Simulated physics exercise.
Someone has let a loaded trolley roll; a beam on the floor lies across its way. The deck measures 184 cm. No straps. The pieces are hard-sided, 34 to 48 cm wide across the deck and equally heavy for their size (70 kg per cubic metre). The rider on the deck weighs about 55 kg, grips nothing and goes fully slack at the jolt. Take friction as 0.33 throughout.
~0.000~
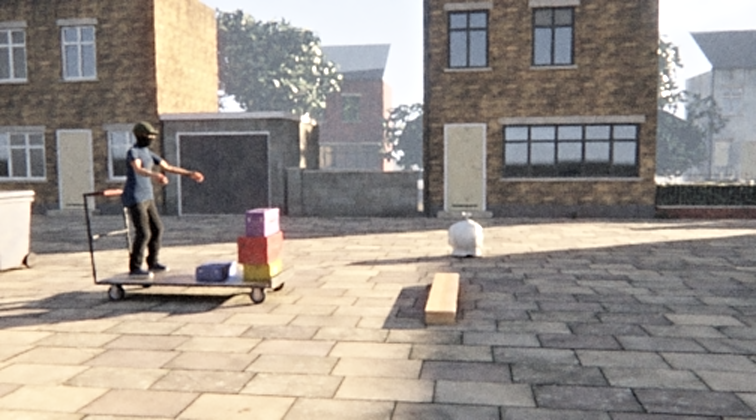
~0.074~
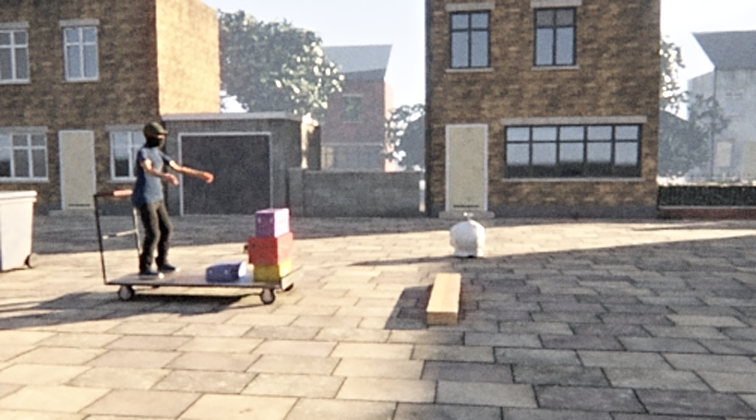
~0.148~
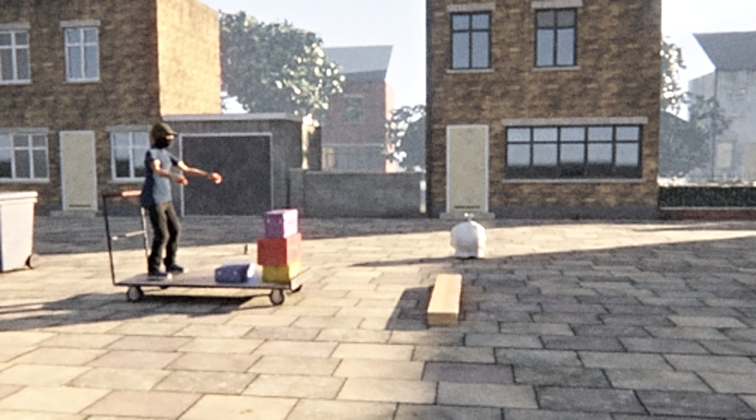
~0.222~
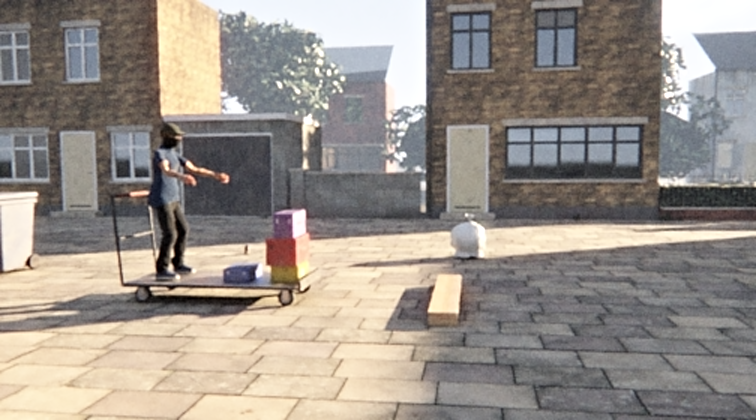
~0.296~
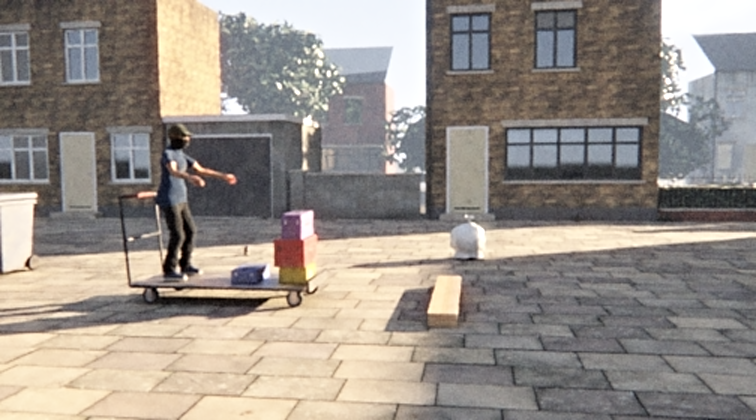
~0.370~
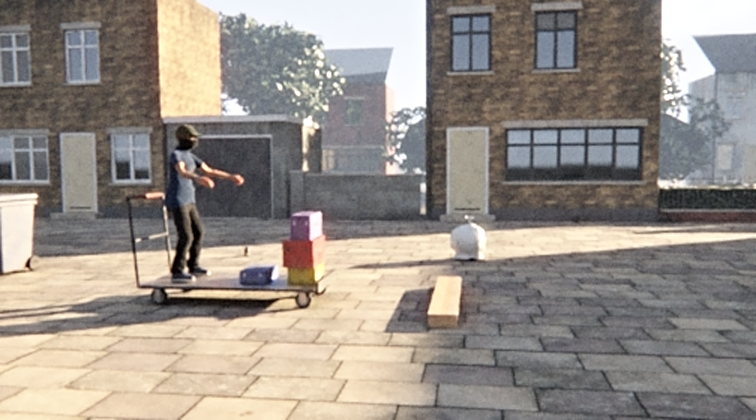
At first, a person in a cap stands with arms held out on a flat trolley at the left, near a small stack of red, yellow and purple boxes. The trolley then rolls steadily rightward across the paving, carrying person and boxes closer to a wooden beam lying on the ground.
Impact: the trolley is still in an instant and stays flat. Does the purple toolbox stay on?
In the end the purple toolbox ends off the deck.
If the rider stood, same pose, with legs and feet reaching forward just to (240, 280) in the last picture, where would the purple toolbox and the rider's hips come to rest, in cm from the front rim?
Then purple 70 past, hips 80 behind.
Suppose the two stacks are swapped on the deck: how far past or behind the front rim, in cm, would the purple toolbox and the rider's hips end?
In that case purple 120 past, hips 120 behind.
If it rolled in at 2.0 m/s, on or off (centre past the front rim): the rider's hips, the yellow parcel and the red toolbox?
In that case hips on, yellow on, red off.
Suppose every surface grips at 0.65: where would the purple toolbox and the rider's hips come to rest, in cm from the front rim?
In that case purple 10 behind, hips 130 behind.
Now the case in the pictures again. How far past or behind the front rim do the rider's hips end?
About 110 cm behind the rim.
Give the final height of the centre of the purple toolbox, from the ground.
Roughly 10 cm above it.
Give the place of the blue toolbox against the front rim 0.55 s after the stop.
About 50 cm behind the rim.
The wheels strike at 1.36 s.
After 1.91 s the purple toolbox is 30 cm past the rim, tilted 55°, near (474, 245) in the last picture's view.
After 2.36 s the purple toolbox is 66 cm past the rim, tilted 90°, near (511, 296) in the last picture's view.
When all is still (5.3 s), past the rim, red toolbox and purple toolbox; behind it, yellow parcel, blue toolbox and the rider's hips.
